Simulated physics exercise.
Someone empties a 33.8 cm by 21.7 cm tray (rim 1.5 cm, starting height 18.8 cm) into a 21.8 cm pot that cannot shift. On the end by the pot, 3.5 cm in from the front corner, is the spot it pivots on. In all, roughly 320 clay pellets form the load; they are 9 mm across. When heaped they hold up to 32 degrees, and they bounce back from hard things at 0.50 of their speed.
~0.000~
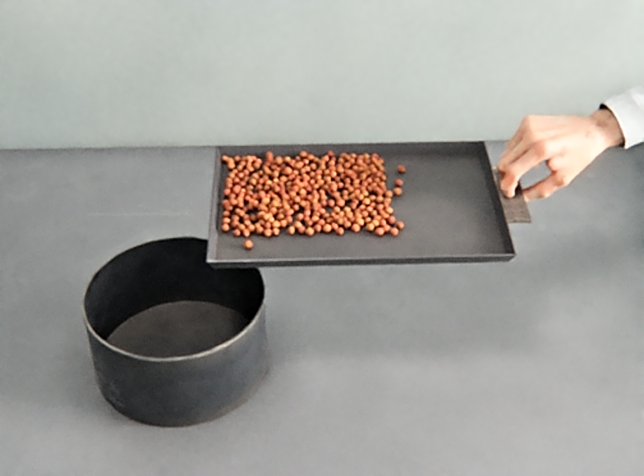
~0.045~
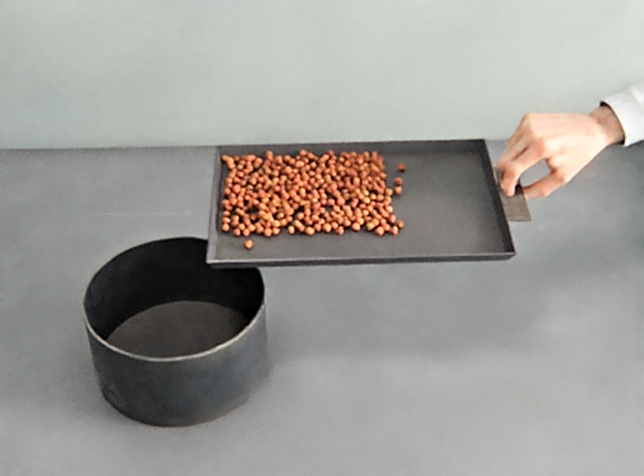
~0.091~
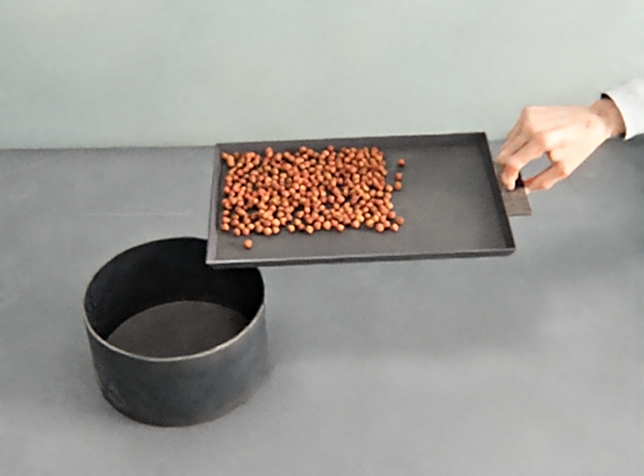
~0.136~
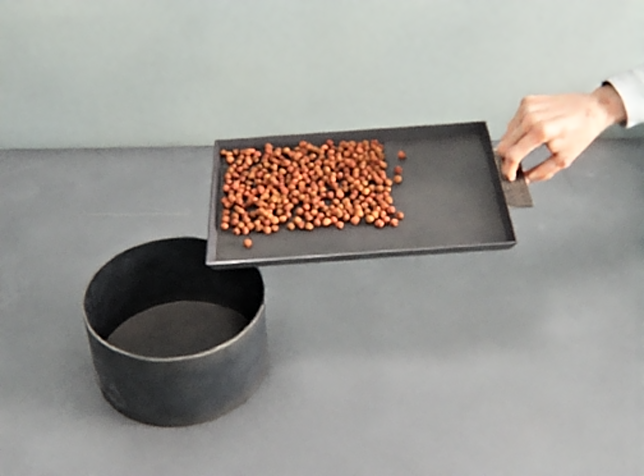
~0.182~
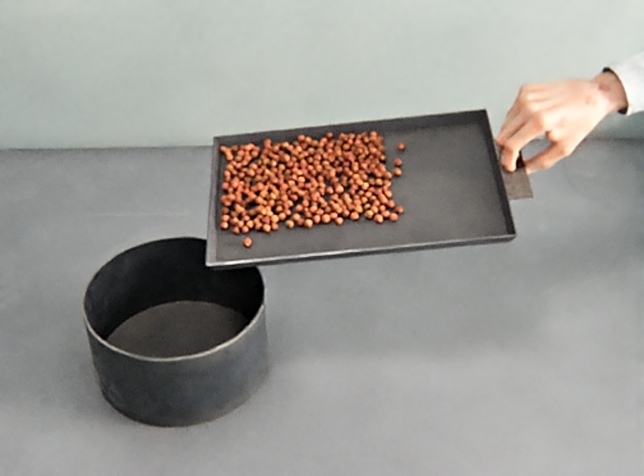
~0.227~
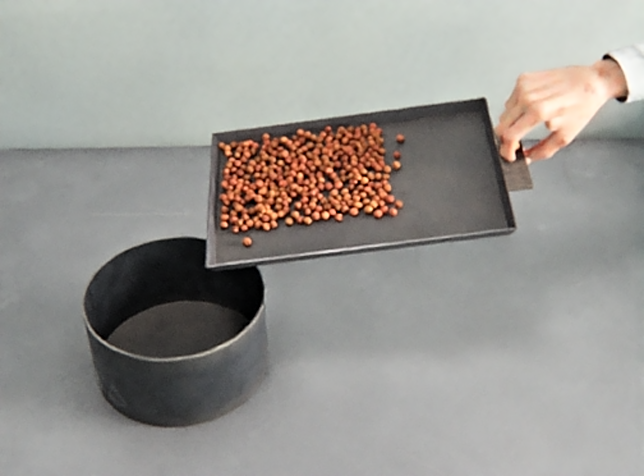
A hand slowly raises the right end of a dark tray of reddish-brown pellets.
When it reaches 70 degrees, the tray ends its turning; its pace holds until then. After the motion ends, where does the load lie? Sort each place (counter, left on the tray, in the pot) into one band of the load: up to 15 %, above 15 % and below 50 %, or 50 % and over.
Counter: Up to 15 %; left on the tray: Up to 15 %; pot: 50 % and over.
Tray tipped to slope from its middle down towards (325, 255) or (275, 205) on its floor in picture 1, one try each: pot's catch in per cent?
That would be close to 55 per cent and then close to 40 per cent.
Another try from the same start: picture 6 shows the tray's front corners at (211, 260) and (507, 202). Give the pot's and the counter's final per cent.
Pot 90 % / counter 5 %.
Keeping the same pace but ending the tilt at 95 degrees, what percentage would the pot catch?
Result: Close to 95 %.
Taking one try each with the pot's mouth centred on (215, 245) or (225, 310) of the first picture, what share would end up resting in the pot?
Close to 10 in a hundred, then close to 95 in a hundred.
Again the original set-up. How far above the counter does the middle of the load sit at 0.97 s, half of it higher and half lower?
Roughly 24 centimetres.
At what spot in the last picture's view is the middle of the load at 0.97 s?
I reckon close to (226, 218).
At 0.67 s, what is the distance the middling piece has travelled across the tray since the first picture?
Displacement on the tray: Roughly 7 cm.
After 0.67 s, tilt 39 degrees; the tray holds 100 %, the pot 0 %.
After 0.97 s, tilt 58 degrees; the tray holds 85 %, the pot 5 %.
After 1.37 s, tilt 70 degrees; the tray holds 25 %, the pot 60 %.
By 2.5 s all is still; counter 10 %, tray 5 %, pot 90 %.
